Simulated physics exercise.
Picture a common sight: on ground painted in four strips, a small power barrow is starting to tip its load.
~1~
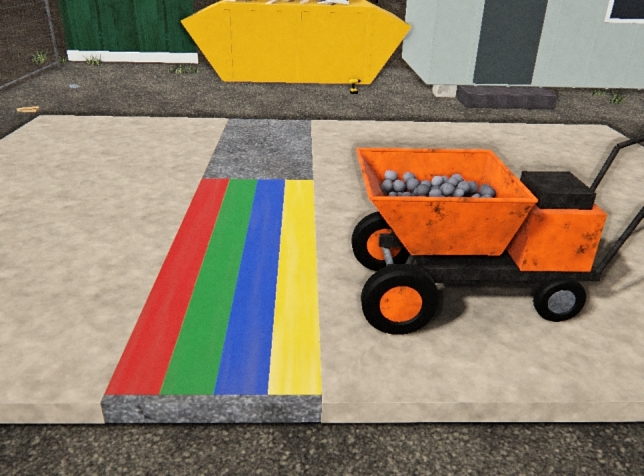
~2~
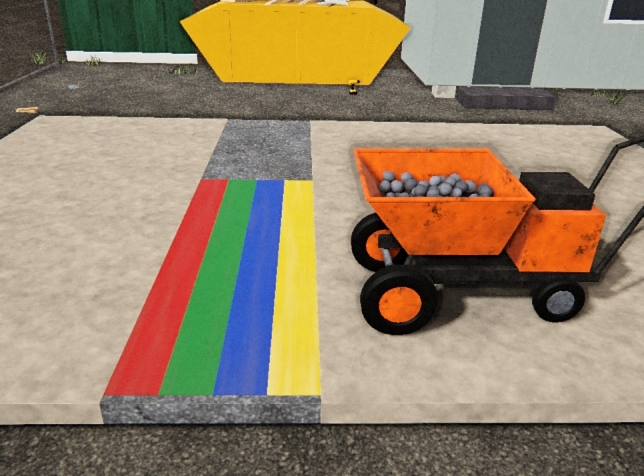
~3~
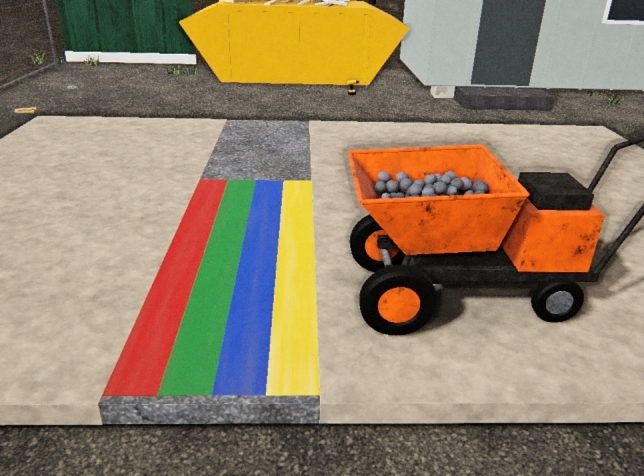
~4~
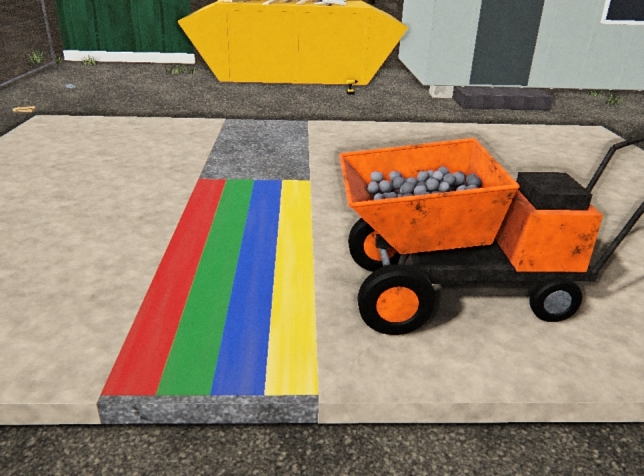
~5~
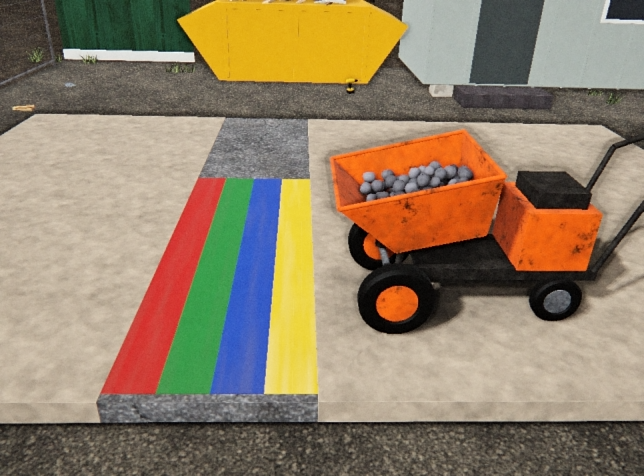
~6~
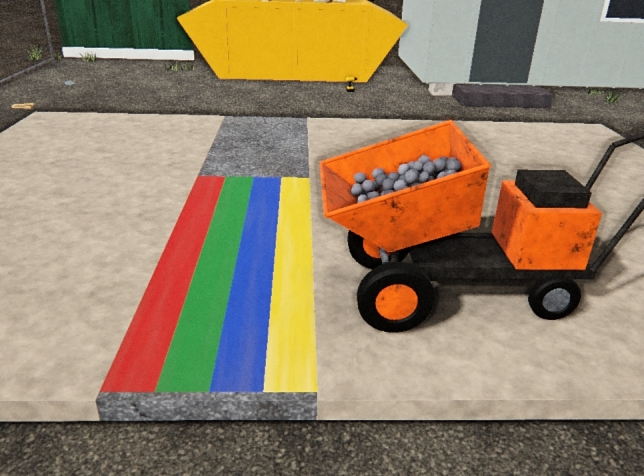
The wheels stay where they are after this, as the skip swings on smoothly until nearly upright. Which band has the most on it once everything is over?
Blue.
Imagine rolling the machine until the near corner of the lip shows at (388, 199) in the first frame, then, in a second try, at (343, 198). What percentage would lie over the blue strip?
First some 40, then 30 per cent.
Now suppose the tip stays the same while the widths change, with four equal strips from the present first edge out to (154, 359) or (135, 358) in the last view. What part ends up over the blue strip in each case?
First some 40, then 40 per cent.
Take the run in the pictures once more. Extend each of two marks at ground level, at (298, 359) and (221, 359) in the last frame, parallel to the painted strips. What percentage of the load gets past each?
In order: 100 percent, then 40 percent.
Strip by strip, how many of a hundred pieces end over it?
Yellow strip about 10 per cent, blue strip about 45 per cent, green strip about 25 per cent, red strip about 10 per cent.
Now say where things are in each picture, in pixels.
The first frame shows lip of the skip at (372, 199), level; top of the load at (447, 189), round cobbles; yellow strip at (296, 357); blue strip at (246, 357); green strip at (197, 357); red strip at (146, 357).
The second frame shows lip of the skip at (369, 200), level; top of the load at (445, 188).
The third frame shows lip of the skip at (362, 202), tipped barely; top of the load at (451, 191).
The fourth frame shows lip of the skip at (351, 205), tipped a little; top of the load at (444, 188).
The fifth frame shows lip of the skip at (340, 210), tipped a little; top of the load at (454, 186).
The sixth frame shows lip of the skip at (327, 216), tipped clearly; top of the load at (443, 179); yellow strip at (291, 354); blue strip at (242, 354); green strip at (192, 354); red strip at (142, 354).
Soon after the last picture, skip tipped steeply; all in the skip.
A little later, skip tipped right over; most in the skip; a stray few over the yellow strip; about a quarter over the blue strip; a stray few over the green strip.
Later still, skip tipped right over; a small part in the skip; a small part over the yellow strip; about a third over the blue strip; about a quarter over the green strip; a small part over the red strip.
At rest, skip tipped right over; a small part in the skip; a small part over the yellow strip; about half over the blue strip; about a quarter over the green strip; a small part over the red strip; a stray few off the paint.
